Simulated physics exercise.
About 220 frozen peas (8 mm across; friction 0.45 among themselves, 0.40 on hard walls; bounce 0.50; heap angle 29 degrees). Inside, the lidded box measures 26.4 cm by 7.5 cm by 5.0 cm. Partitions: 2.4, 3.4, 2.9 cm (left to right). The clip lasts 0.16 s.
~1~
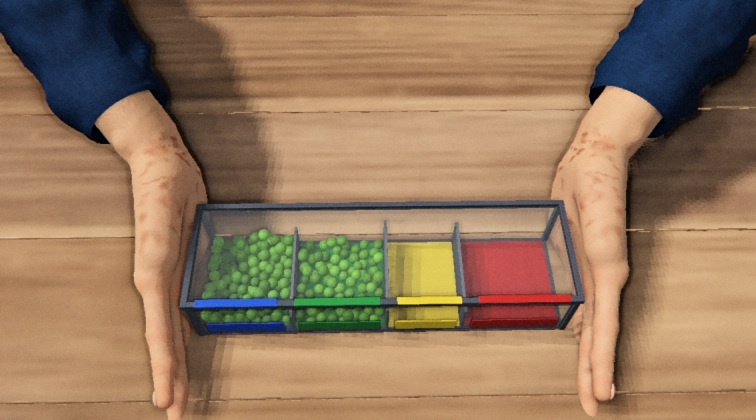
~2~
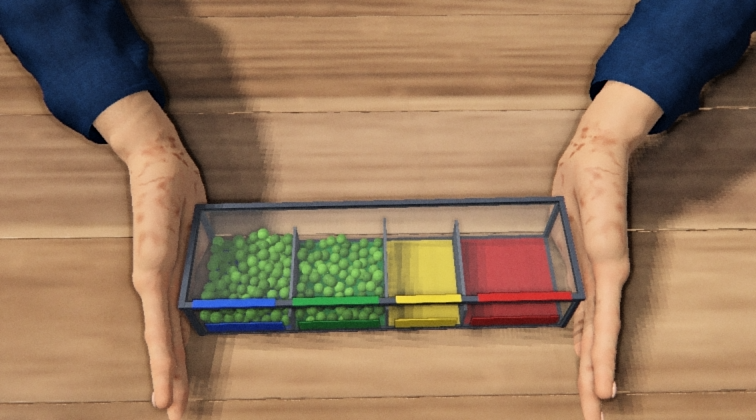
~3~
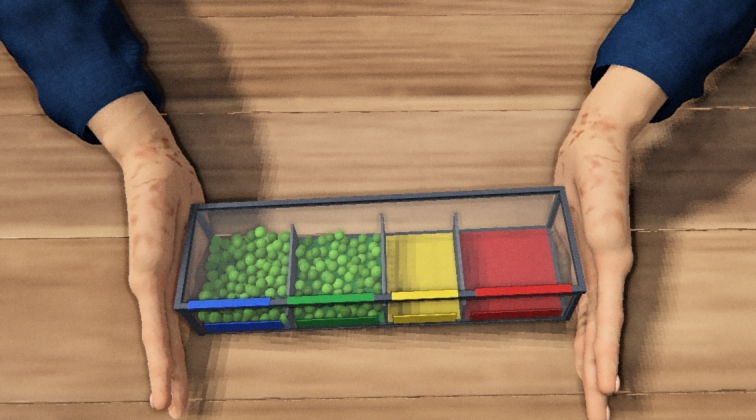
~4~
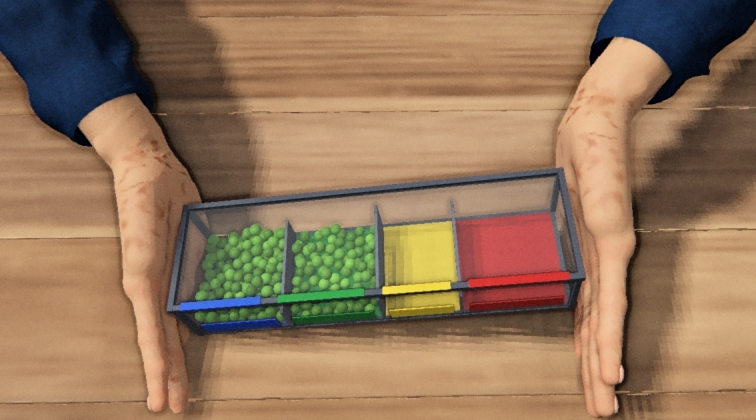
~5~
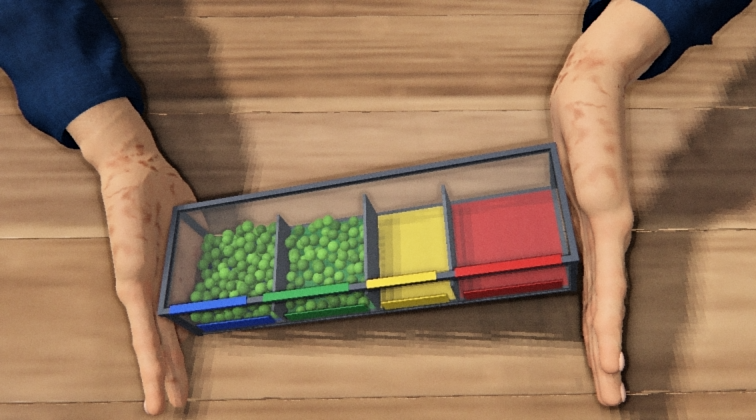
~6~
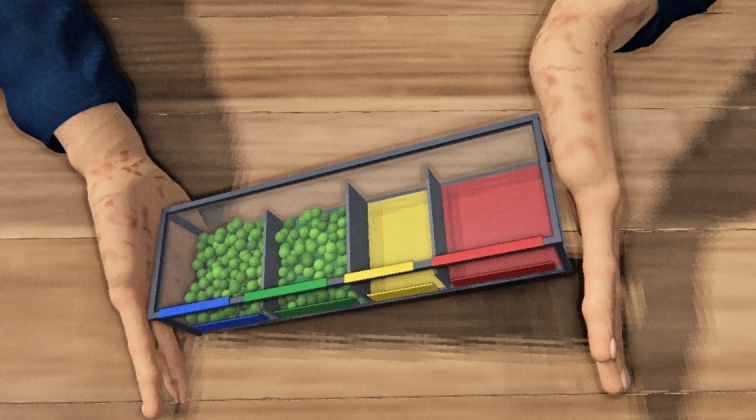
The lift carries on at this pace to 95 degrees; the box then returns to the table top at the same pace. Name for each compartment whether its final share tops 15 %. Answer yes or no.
Red no, blue yes, green no, yellow no.
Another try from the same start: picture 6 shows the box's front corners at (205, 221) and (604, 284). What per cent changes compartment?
It would be near 70 per cent.
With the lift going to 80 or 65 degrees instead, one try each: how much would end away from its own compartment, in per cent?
About 25 and 5 per cent.
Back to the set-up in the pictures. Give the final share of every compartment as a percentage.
Red 0; blue 95; green 5; yellow 0.
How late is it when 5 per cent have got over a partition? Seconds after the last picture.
Near 0.35 s.
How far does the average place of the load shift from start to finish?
Roughly 2.5 cm.
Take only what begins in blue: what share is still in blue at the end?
About 100 per cent.
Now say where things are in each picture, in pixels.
Box tilt 0 degrees, front corners at (187, 303) and (578, 298); blue 65 %, green 35 %, in the first frame.
Box tilt 1 degrees, front corners at (186, 304) and (578, 295), in the second frame.
Box tilt 4 degrees, front corners at (182, 305) and (579, 287), lowest corner left front, in the third frame.
Box tilt 9 degrees, front corners at (175, 307) and (578, 274), lowest corner left front, in the fourth frame.
Box tilt 16 degrees, front corners at (165, 310) and (571, 257), lowest corner left front, in the fifth frame.
Box tilt 24 degrees, front corners at (156, 314) and (554, 238), lowest corner left front; blue 65 %, green 35 %, in the sixth frame.
Then, 0.38 s after the last picture, tilt 94 degrees; blue 80 %, green 20 %.
Then, 0.64 s after the last picture, tilt 38 degrees; blue 95 %, green 5 %.
Then, 1.01 s after the last picture, tilt 0 degrees; blue 95 %, green 5 %.
In the end, red 0 %, blue 95 %, green 5 %, yellow 0 %.
